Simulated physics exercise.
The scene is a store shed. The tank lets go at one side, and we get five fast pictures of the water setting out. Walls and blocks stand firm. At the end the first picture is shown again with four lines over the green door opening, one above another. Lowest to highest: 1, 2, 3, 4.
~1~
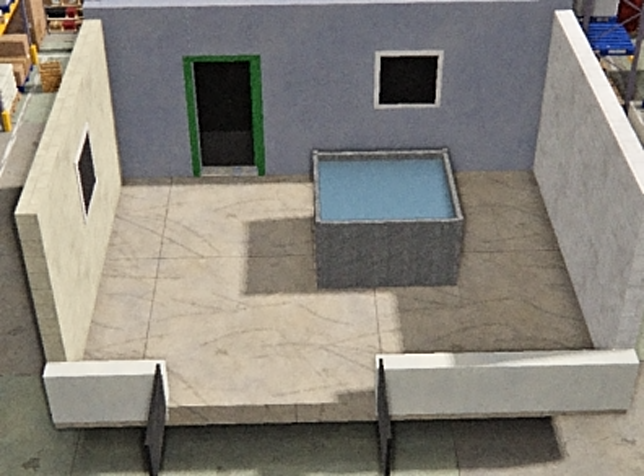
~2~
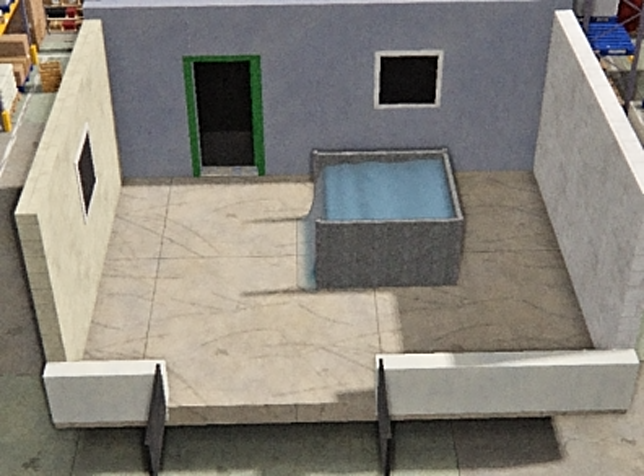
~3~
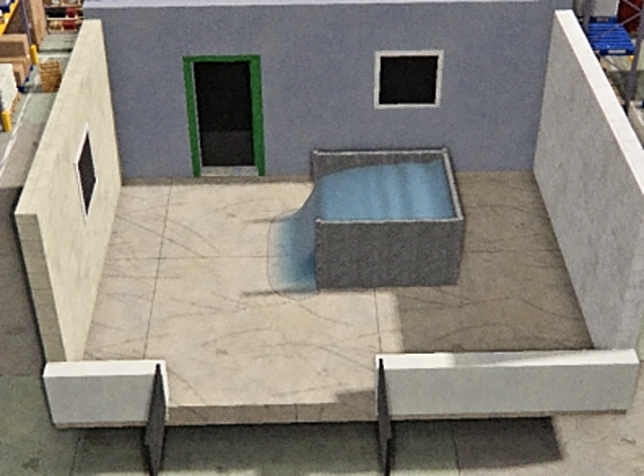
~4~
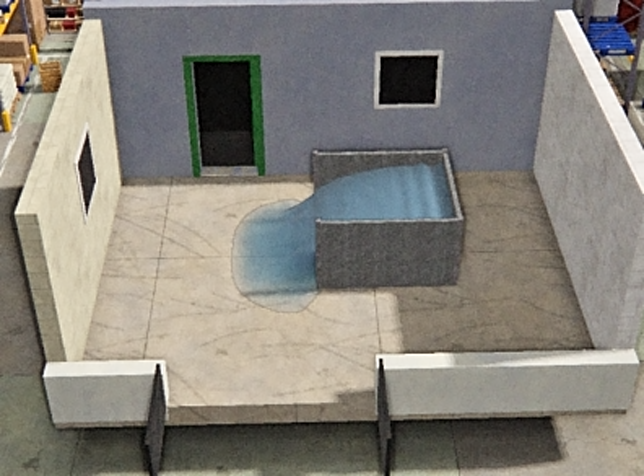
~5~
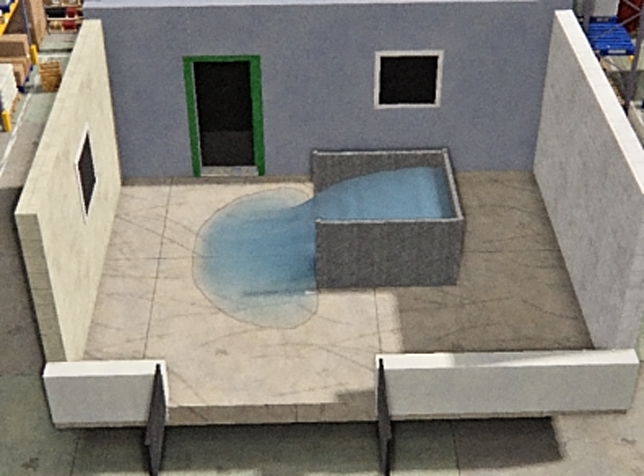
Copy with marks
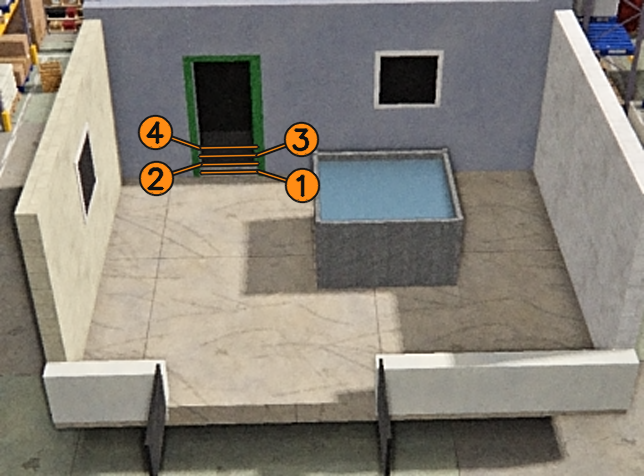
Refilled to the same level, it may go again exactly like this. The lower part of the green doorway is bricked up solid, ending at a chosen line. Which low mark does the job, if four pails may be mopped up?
Take 2.
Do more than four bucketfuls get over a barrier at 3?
No, that is safe.
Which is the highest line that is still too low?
1.
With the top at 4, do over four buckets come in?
No.
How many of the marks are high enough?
Three.
On the marked copy, 1 at (229, 172); 2 at (229, 164); 3 at (228, 155); 4 at (228, 147); from the bottom up 1, 2, 3, 4.
Choosing 1, about 12 bucketfuls get in.
Choosing 2, a splash gets over, under a bucket.
Choosing 3, nothing gets over.
Choosing 4, nothing gets over.
